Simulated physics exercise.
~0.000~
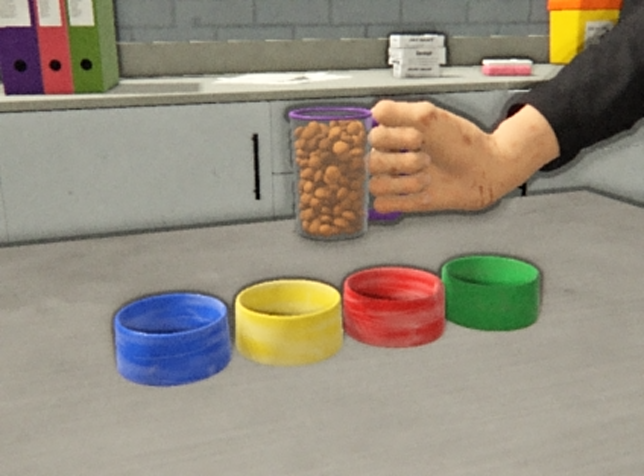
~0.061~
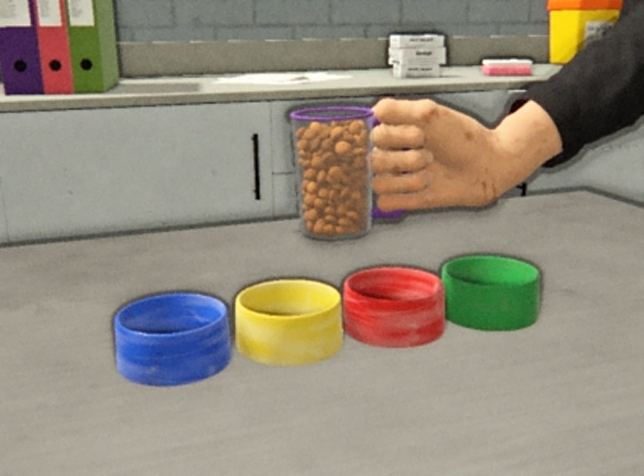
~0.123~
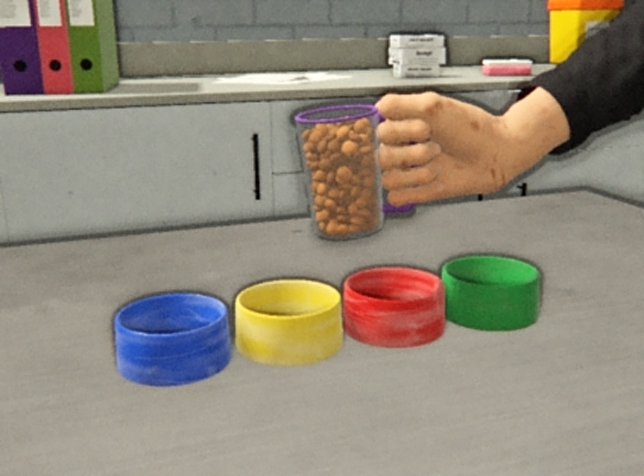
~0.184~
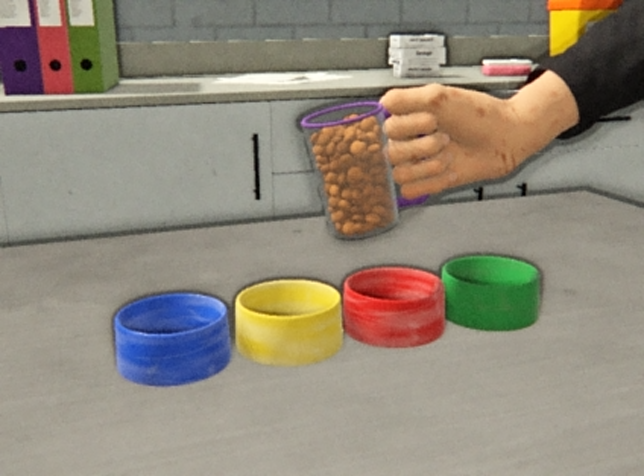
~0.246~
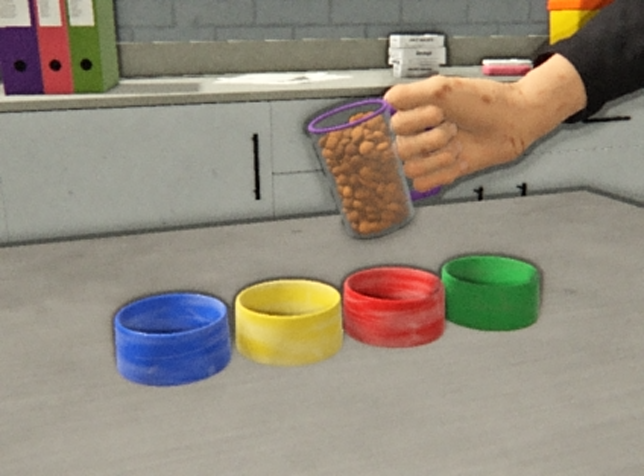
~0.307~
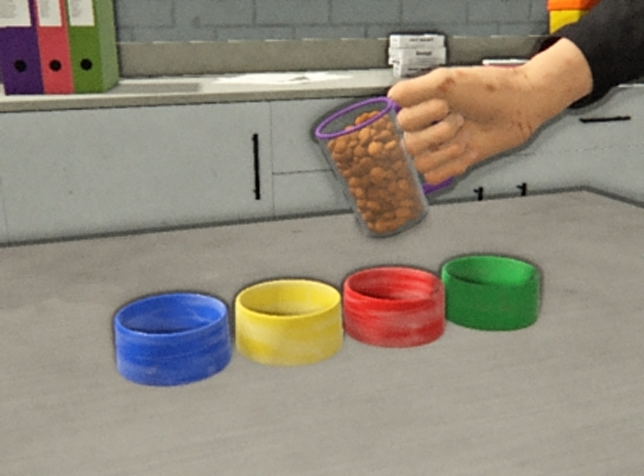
To begin with, a hand holds a clear, purple-rimmed cup of brown kibble upright above a gray table, behind a row of blue, yellow, red and green dishes. The hand then moves the cup slightly to the right while leaning its top to the left, the tilt steadily increasing.
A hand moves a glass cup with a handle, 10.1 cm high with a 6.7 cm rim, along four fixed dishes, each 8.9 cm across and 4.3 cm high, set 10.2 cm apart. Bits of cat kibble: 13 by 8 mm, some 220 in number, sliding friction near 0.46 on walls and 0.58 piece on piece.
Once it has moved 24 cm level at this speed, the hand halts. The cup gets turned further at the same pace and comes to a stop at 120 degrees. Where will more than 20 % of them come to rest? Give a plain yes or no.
Red - no, blue - no, green - yes, yellow - no, counter - no.
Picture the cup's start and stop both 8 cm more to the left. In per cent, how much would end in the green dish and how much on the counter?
Result - green 0 / counter 20.
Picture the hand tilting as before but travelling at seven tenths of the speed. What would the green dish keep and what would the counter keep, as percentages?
Green: 20; counter: 20.
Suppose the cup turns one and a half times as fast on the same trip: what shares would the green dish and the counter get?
Green 40; counter 20.
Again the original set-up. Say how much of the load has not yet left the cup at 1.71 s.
About 15 percent.
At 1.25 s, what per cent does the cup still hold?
About 80 %.
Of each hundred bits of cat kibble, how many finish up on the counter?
Estimate: Around 0 %.
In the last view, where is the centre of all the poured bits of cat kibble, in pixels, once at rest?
Look around (492, 286) in the last picture.
Then, at 0.87 s, tilt 79 degrees; cup holds 100 %.
After 1.25 s, tilt 116 degrees; cup holds 80 %, red 5 %, green 10 %.
After 1.71 s, tilt 120 degrees; cup holds 15 %, red 5 %, green 80 %.
By 2.6 s all is still; red 5 %, blue 0 %, green 95 %, yellow 0 %, counter 0 %.
